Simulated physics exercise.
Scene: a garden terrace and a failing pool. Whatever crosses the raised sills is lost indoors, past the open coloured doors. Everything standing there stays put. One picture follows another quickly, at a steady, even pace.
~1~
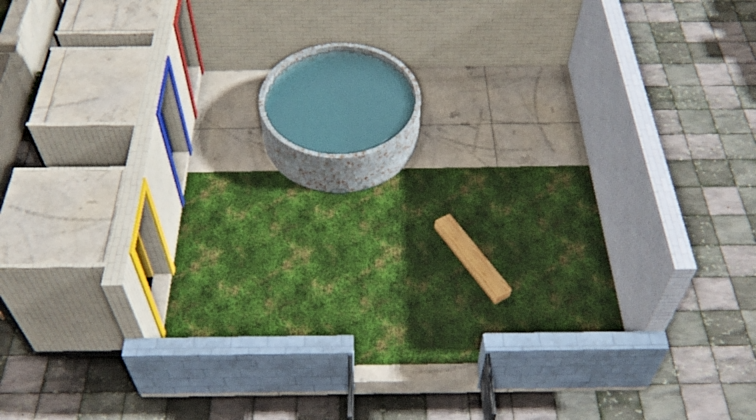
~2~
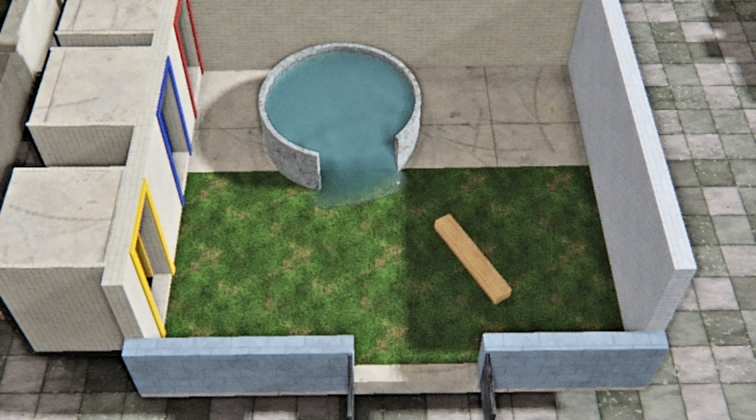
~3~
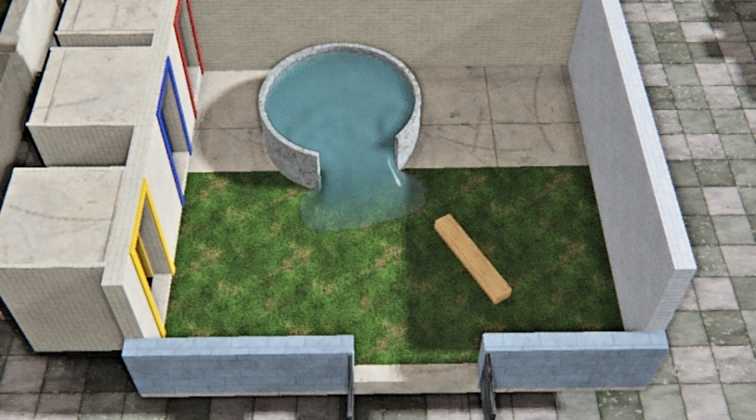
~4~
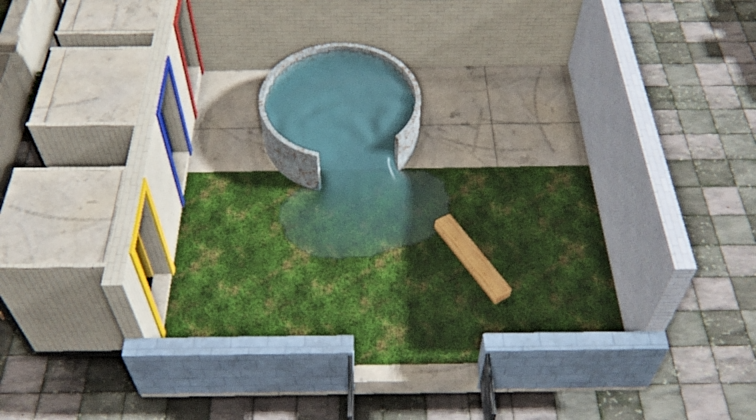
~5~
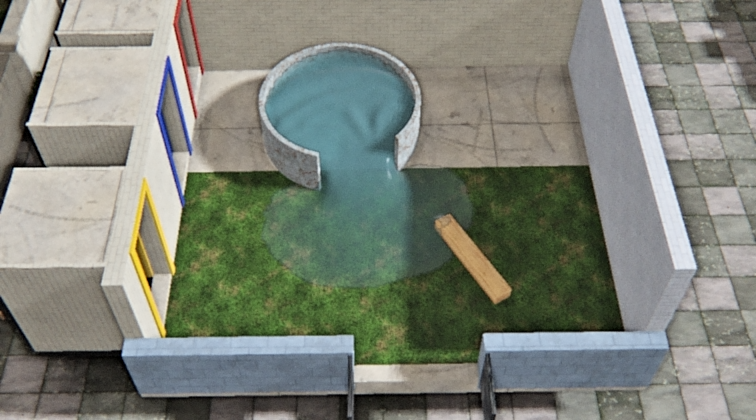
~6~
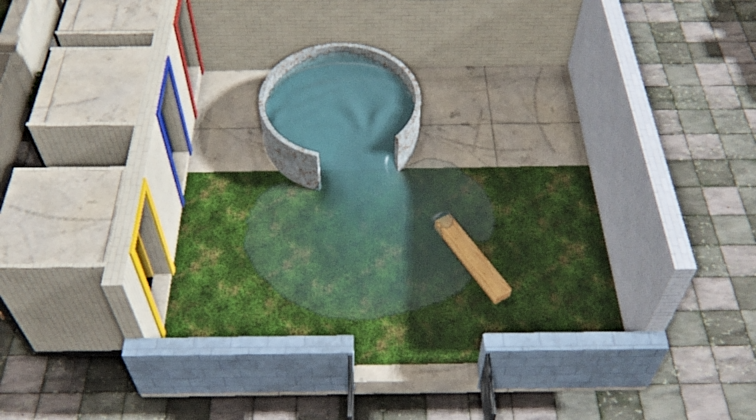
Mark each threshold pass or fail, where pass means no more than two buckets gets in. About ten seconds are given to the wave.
Yellow door - fail; red door - pass; blue door - pass.
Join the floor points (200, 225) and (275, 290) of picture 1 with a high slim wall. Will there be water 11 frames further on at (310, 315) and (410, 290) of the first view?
Going in the order asked: Inundated, inundated.
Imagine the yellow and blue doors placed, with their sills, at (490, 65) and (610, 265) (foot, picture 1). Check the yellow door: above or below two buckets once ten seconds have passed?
Note - yellow door: Short of the mark.
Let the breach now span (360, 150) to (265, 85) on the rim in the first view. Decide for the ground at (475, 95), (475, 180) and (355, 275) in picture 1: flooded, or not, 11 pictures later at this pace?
Listed order gives left alone; left alone; sopping.
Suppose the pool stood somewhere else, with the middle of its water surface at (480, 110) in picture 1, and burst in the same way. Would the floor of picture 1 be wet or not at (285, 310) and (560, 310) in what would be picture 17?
Note - point 1 still bare; point 2 drenched.
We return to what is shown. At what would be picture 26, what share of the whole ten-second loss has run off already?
Result, approximate: 40 per cent.
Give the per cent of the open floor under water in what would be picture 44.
Close to 80 percent, by my reckoning.
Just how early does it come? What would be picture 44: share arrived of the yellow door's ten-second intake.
60 %.
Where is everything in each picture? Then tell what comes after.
In the first frame, the round pool at (340, 101) is whole and still.
In the second frame, water pours out at (360, 174) and has run to (313, 192).
In the third frame, water pours out at (360, 177) and has run to (308, 218).
In the fourth frame, water pours out at (360, 178) and has run to (315, 251).
In the fifth frame, water pours out at (360, 178) and has run to (319, 280).
In the sixth frame, water pours out at (360, 178) and has run to (453, 288).
A moment on, water covers 35 % of the floor; the yellow door not reached, the red door not reached, the blue door not reached.
Next, water covers 50 % of the floor; the yellow door not reached, the red door not reached, the blue door not reached.
Then, water covers 65 % of the floor; the yellow door under two buckets in, the red door not reached, the blue door not reached.
Later, water covers 80 % of the floor; the yellow door over two buckets in, the red door not reached, the blue door wet at the sill, nothing in.
In the end, water covers 95 % of the floor; the yellow door far over two buckets in, the red door wet at the sill, nothing in, the blue door wet at the sill, nothing in.
